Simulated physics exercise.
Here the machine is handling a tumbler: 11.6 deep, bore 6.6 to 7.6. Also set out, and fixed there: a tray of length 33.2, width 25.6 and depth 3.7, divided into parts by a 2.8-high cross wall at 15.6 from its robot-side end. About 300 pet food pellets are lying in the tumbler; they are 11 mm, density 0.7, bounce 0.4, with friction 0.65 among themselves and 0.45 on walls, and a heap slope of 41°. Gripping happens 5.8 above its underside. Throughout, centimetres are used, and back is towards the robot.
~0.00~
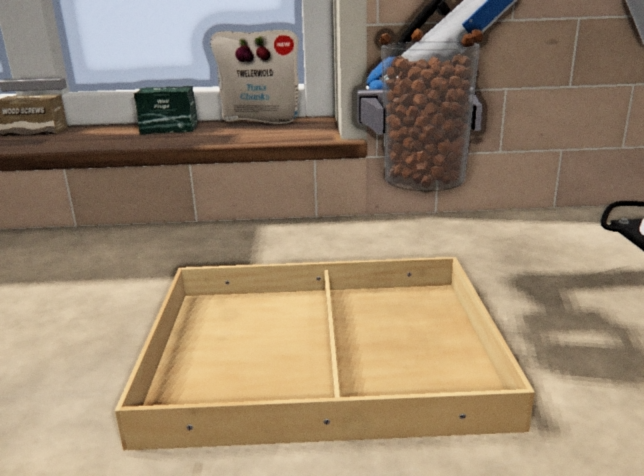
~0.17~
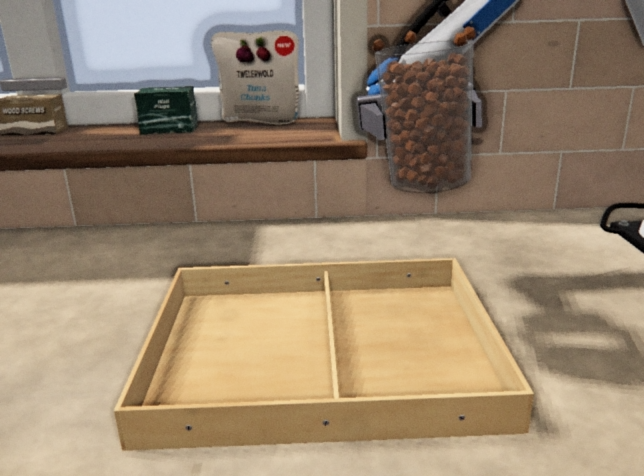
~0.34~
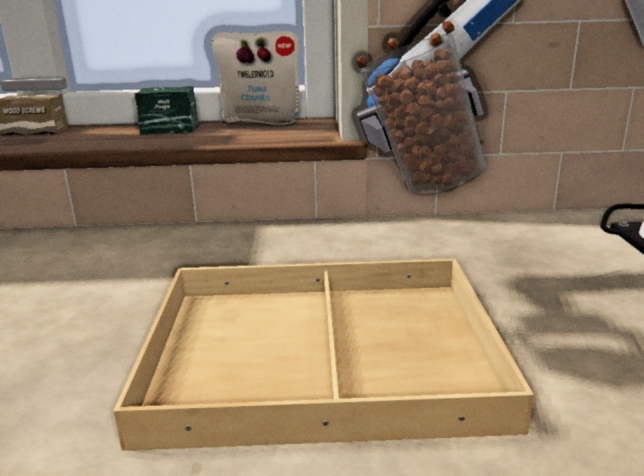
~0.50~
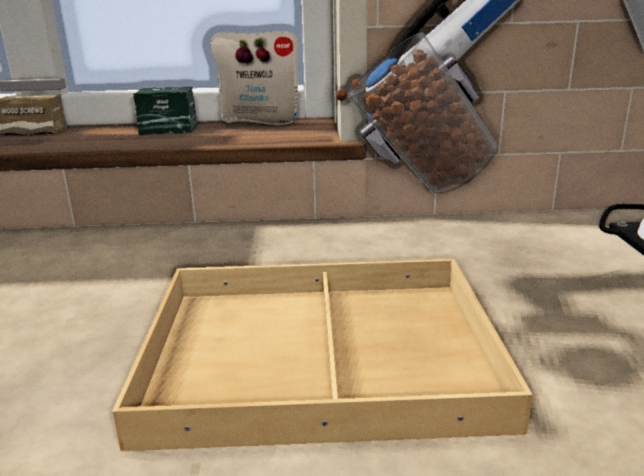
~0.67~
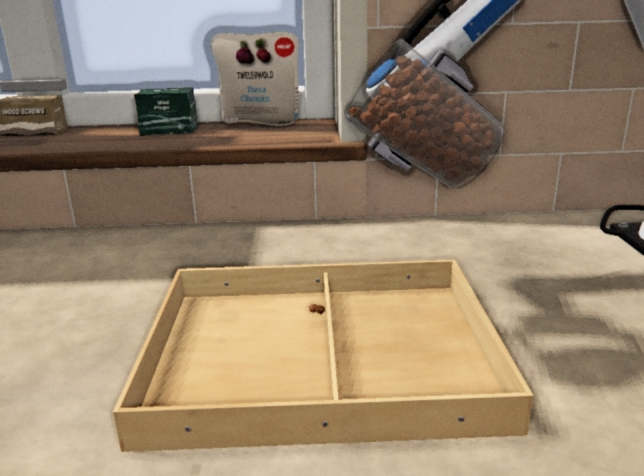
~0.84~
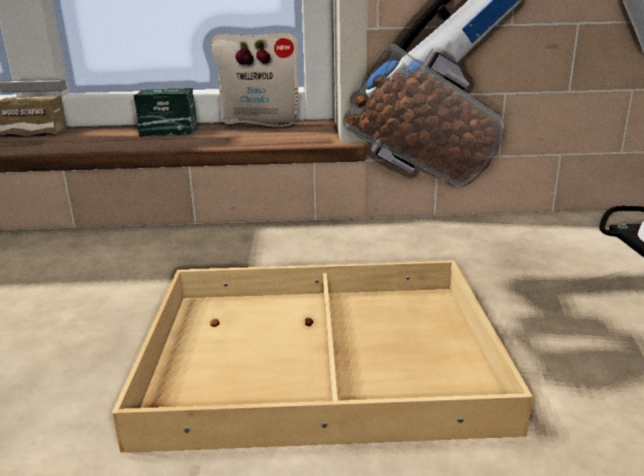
A clear tumbler full of reddish-brown pellets, held by a blue-and-grey robot gripper, hangs at upper right before a tiled wall, seen from a fixed, slightly raised view across a beige worktop. Below sits an empty pale wooden tray with a divider, and packets line the brown windowsill at left. The gripper tilts the tumbler leftward, and two pellets land in the tray's left part and separate.
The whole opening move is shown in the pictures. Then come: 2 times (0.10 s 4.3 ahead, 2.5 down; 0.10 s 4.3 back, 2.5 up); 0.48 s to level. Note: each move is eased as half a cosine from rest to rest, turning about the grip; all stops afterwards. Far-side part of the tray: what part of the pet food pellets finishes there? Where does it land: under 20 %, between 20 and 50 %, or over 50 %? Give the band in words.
It falls in the band under 20 %.
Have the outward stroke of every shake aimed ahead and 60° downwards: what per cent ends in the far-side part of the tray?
Result: Approx. 5 %.
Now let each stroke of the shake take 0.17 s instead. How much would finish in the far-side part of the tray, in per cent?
About 0 per cent in that case.
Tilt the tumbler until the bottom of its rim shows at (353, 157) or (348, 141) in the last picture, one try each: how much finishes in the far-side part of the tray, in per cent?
Some 40 and 20 per cent.
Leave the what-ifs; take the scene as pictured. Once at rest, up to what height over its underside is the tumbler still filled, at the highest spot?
It reaches close to 12.0 cm in the end.
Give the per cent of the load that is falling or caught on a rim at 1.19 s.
That comes to about 2 per cent, more or less.
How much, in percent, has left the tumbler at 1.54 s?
By then about 10 % is out.
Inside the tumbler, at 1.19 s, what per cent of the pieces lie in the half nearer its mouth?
Something near 45 per cent is there.
After 1.19 s, tilted 59° forward, highest piece 27 above the table; 280 in the tumbler, 12 in the far-side part, 3 in the robot-side part, 7 in flight or on a rim.
After 1.54 s, tilted 18° forward, highest piece 29 above the table; 269 in the tumbler, 27 in the far-side part, 5 in the robot-side part, 1 in flight or on a rim.
After 1.92 s, level, highest piece 30 above the table; 269 in the tumbler, 27 in the far-side part, 6 in the robot-side part.
After 2.97 s, level, highest piece 30 above the table; 269 in the tumbler, 27 in the far-side part, 6 in the robot-side part.
At rest, 269 in the tumbler, 27 in the far-side part, 6 in the robot-side part. That is 9 % in the far-side part of the tray.
